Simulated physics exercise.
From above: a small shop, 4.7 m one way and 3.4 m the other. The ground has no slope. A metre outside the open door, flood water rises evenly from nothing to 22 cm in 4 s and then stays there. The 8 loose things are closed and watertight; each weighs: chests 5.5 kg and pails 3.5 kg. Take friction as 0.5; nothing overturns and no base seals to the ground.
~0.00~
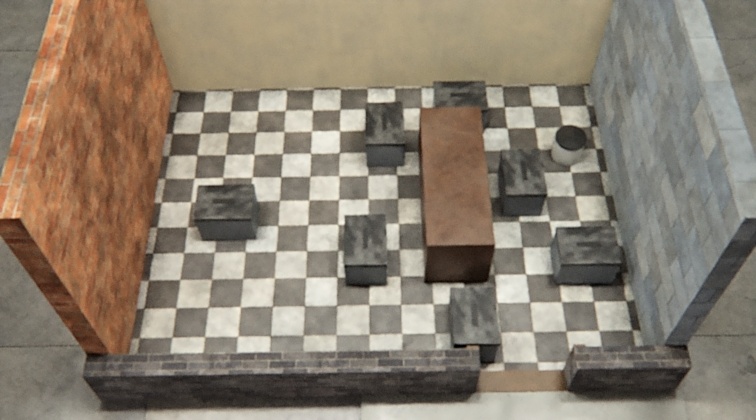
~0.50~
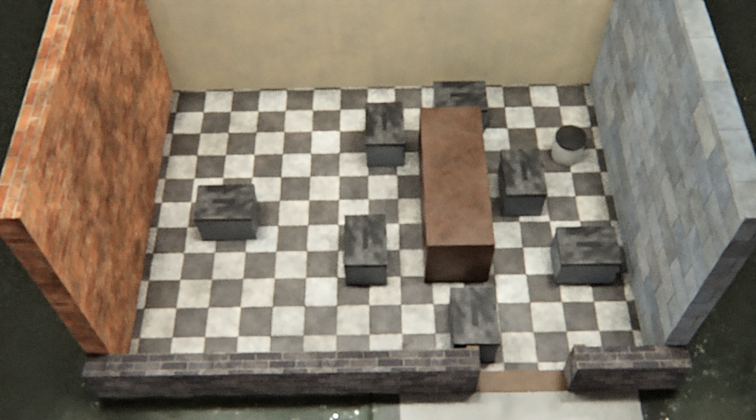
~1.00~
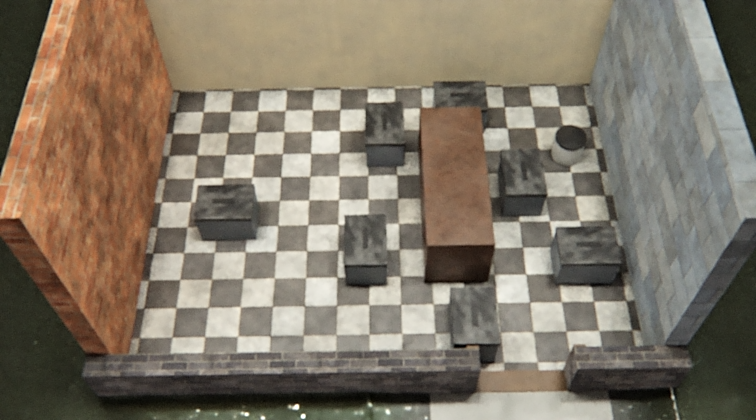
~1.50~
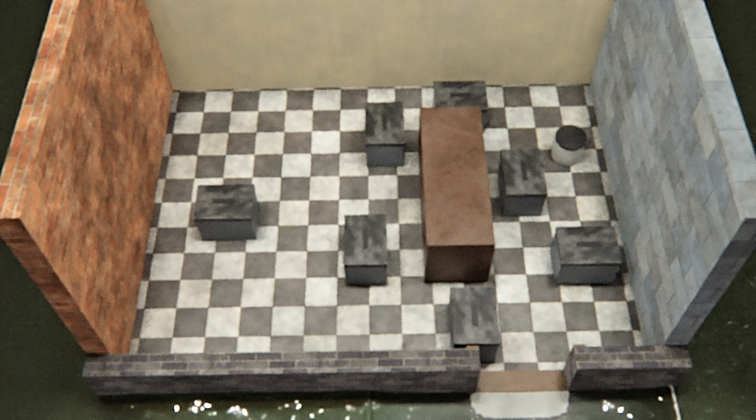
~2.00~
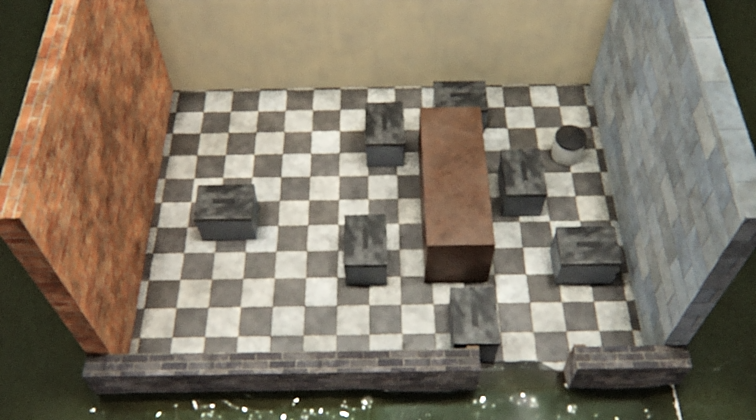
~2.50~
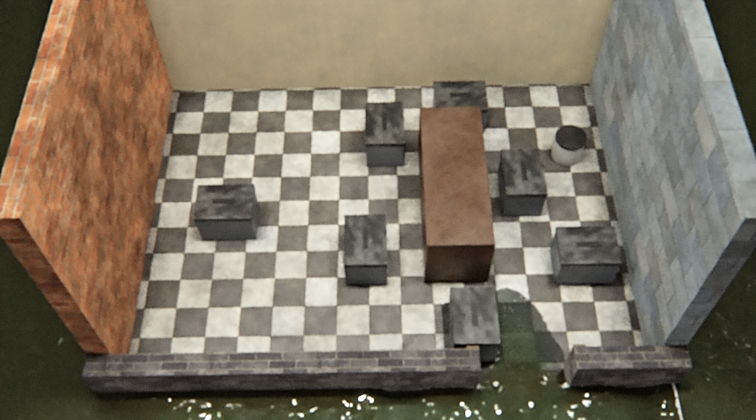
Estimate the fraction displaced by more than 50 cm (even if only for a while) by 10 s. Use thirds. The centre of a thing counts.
It is two thirds or above.
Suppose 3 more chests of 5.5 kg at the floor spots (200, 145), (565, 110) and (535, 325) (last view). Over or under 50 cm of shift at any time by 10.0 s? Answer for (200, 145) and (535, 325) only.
In that order: Short of it, past it.
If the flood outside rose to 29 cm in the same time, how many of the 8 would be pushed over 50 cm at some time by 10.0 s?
Then 8.
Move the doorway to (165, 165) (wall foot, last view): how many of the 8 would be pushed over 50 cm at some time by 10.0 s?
Then 7.
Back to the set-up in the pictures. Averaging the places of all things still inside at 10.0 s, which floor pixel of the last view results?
At about (276, 187).
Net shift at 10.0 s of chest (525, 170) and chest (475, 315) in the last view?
In turn: 300 cm, 250 cm.
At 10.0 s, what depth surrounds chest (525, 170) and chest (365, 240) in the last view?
About 5 and 4 cm.
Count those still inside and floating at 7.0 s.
4 of them.
After 3.5 s 0 of 8 are over 50 cm from their spots; 0 afloat.
After 4.5 s 2 of 8 are over 50 cm from their spots; 1 afloat.
After 7.0 s 5 of 8 are over 50 cm from their spots; 4 afloat.
After 10.0 s 7 of 8 are over 50 cm from their spots, and 7 have been at some point; 7 afloat.
